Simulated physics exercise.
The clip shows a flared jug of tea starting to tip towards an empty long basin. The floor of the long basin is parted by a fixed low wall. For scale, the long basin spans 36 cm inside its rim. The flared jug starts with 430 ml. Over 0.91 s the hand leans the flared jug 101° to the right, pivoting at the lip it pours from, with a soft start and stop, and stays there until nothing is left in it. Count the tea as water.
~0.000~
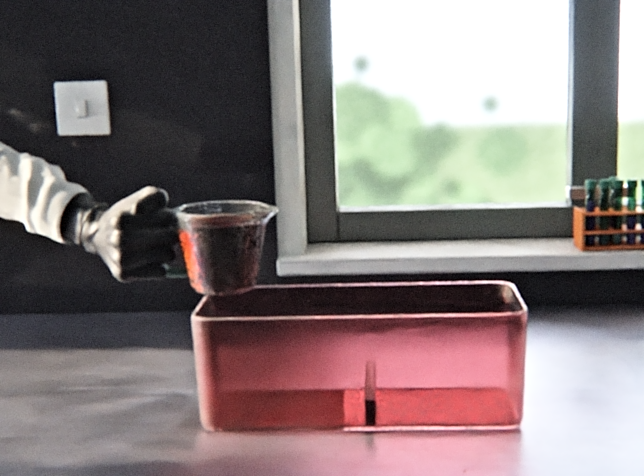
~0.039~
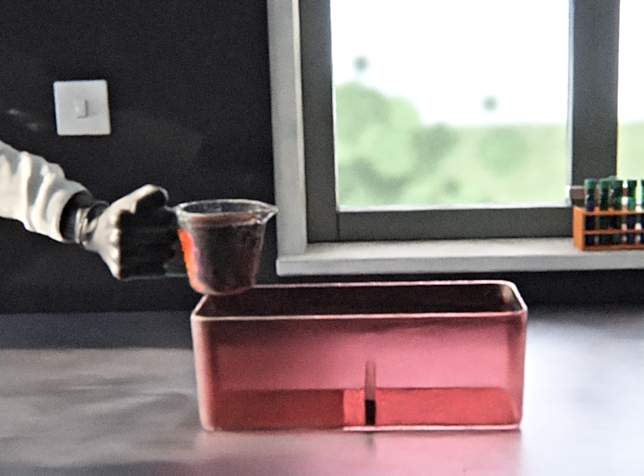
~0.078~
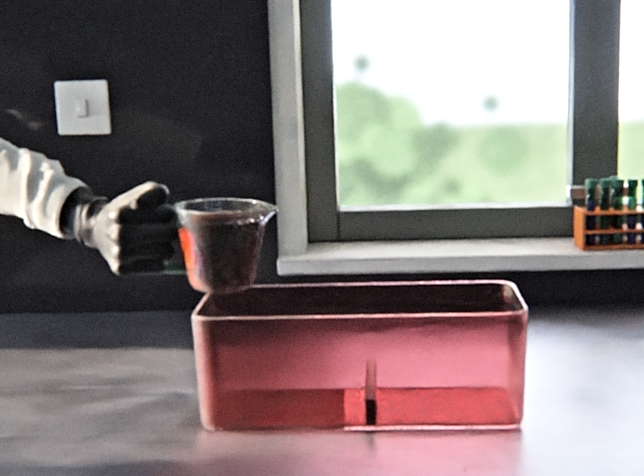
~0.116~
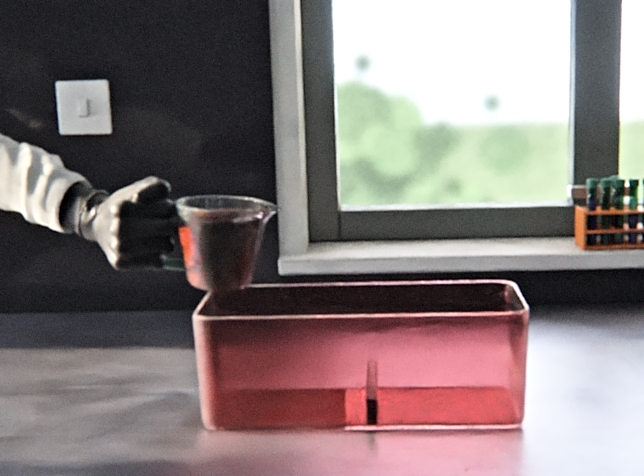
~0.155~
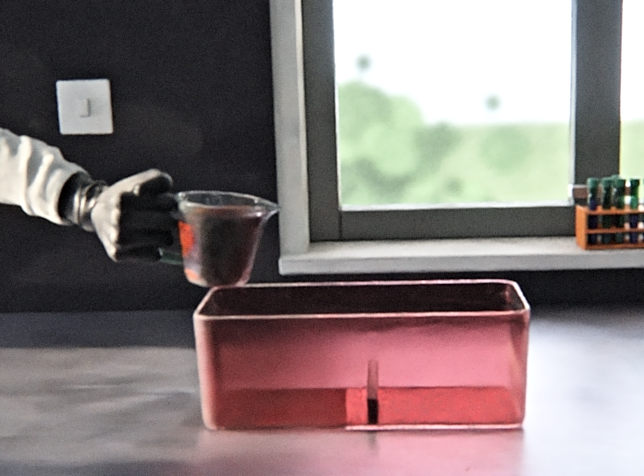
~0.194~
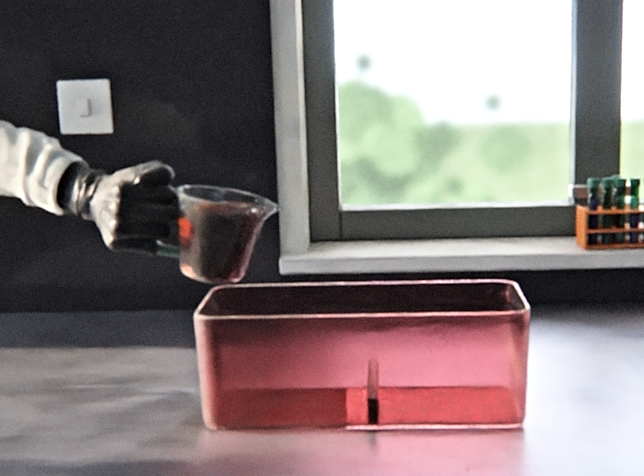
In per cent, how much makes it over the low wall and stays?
The far part has some 60 per cent.
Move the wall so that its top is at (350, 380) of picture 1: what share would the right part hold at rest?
Then about 85 per cent.
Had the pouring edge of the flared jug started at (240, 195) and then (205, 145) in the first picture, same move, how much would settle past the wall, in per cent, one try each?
First 10, then 15 per cent.
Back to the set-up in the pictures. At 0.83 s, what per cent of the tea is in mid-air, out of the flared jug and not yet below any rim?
Some 28 per cent.
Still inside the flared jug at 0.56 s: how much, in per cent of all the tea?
Some 72 per cent.
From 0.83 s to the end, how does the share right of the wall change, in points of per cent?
The share moves up, by some 34 per cent.
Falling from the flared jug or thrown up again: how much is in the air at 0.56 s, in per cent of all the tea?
Near 24 in a hundred.
By 0.56 s the tilt is 68° and 71 per cent is still to pour, 5 is left of the wall and 0 right of it.
By 0.83 s the tilt is 99° and 13 per cent is still to pour, 33 is left of the wall and 26 right of it.
By 1.11 s the tilt is 101° and 0 per cent is still to pour, 38 is left of the wall and 60 right of it.
By 1.41 s the tilt is 101° and 0 per cent is still to pour, 39 is left of the wall and 60 right of it.
At rest 39 per cent lies left of the wall, 60 right of it and 1 outside.
